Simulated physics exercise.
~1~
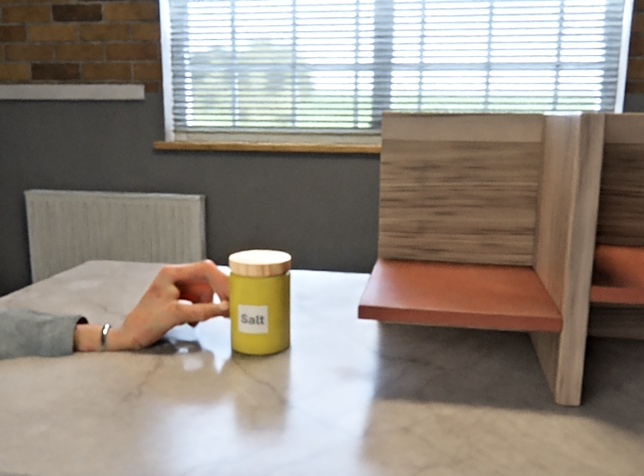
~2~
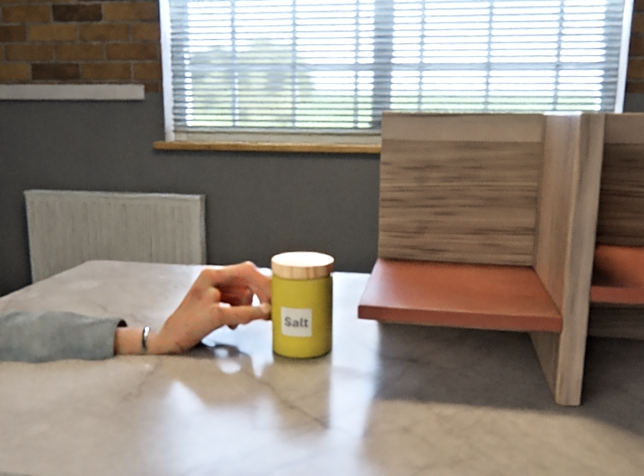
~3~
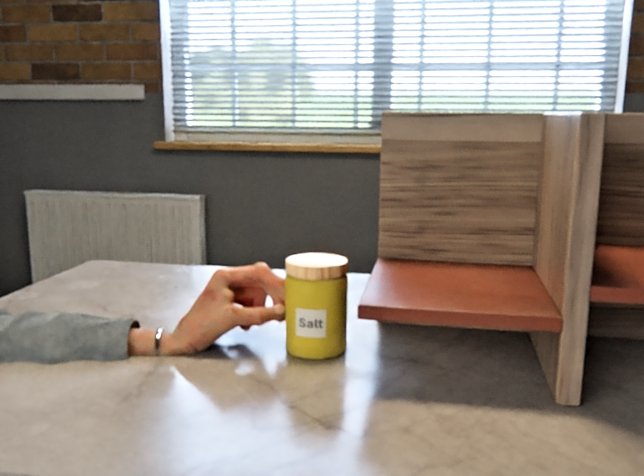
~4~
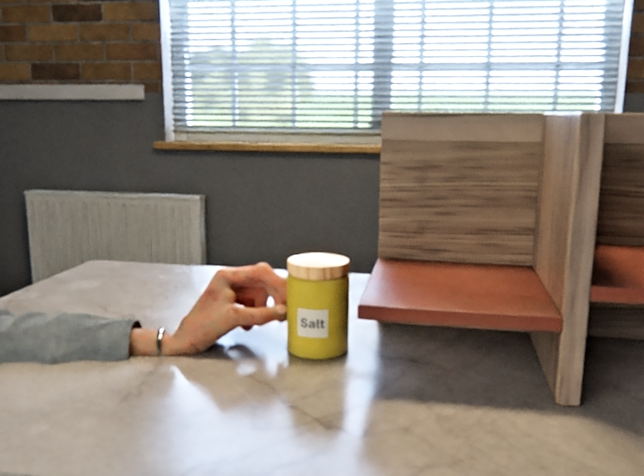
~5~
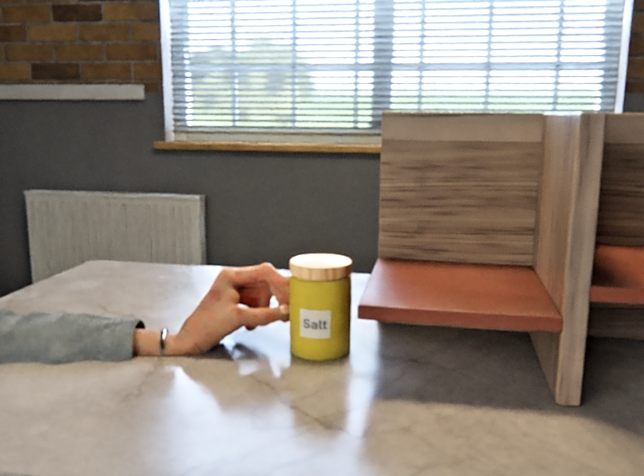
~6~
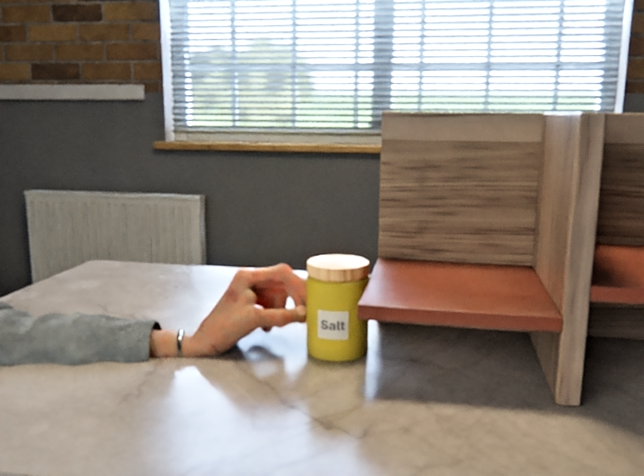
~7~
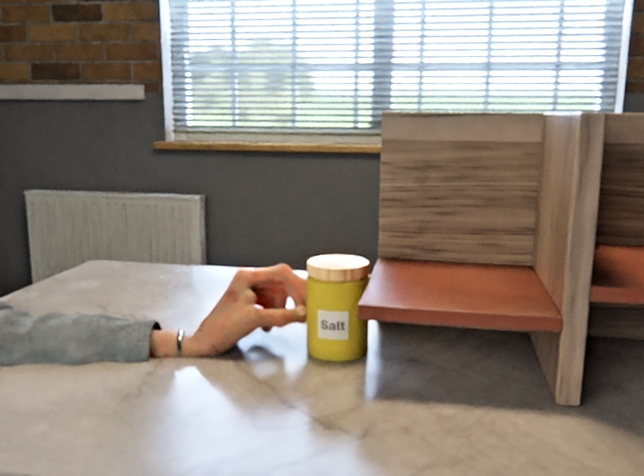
The clip opens on a marble-patterned tabletop, where a hand in a grey sleeve and bracelet rests against a yellow jar labelled "Salt", with a low reddish-orange shelf on wooden panels standing to the right. The hand slides the upright jar to the right across the surface. It slows near the shelf, pausing and creeping forward just short of the opening. Then the hand pushes it a little farther, until the jar meets the shelf's left edge. Too tall to pass beneath, the jar stops there, still upright, with the fingers remaining against its side.
